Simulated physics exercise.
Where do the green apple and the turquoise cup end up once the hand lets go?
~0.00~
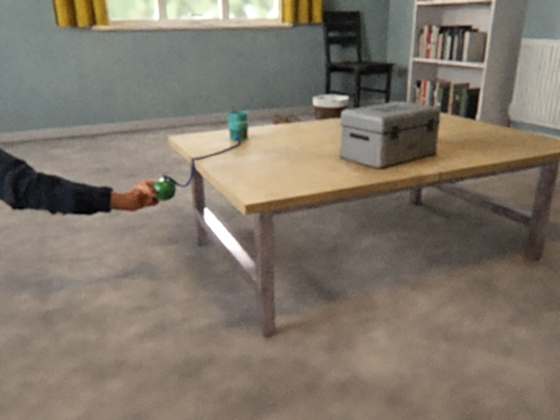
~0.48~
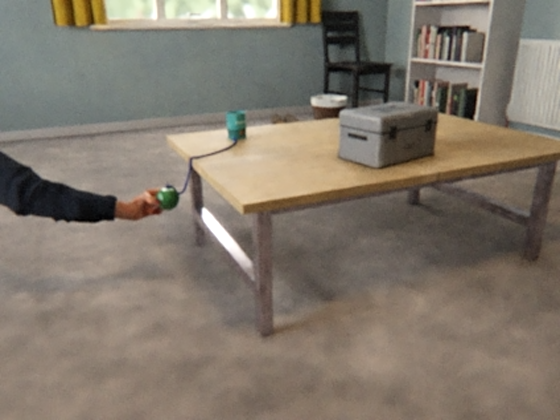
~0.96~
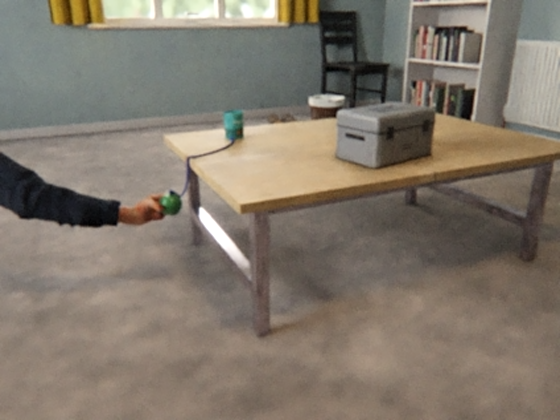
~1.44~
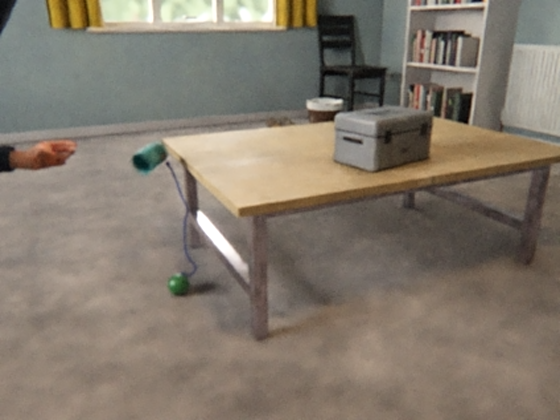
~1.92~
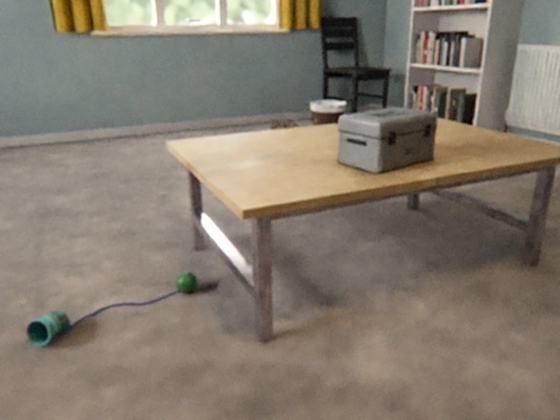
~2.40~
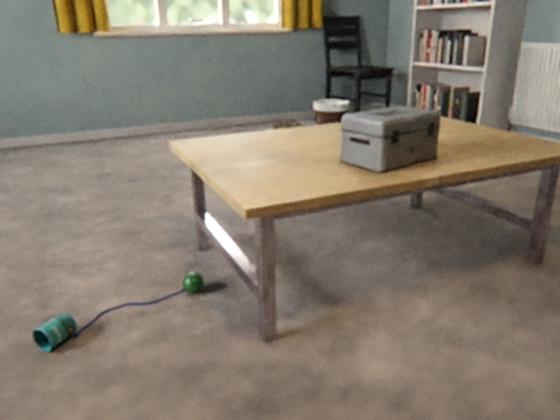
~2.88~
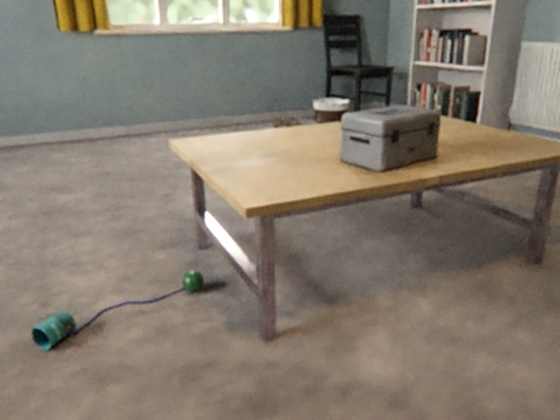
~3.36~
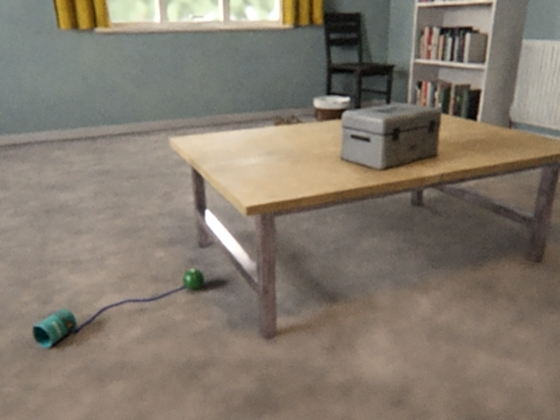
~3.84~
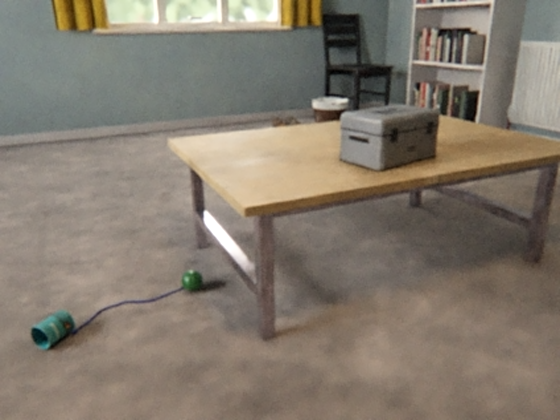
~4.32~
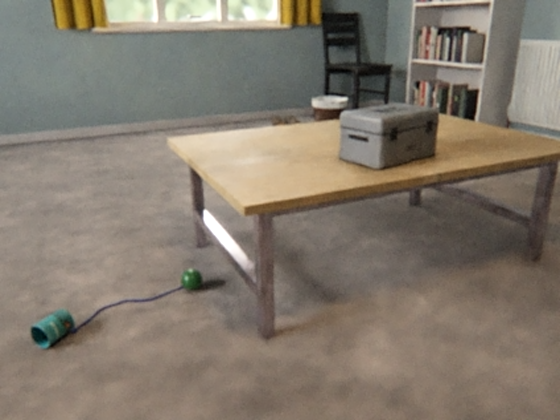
Both end up on the floor. The green apple drops all the way down, and the turquoise cup tied to it is dragged off the table after it.
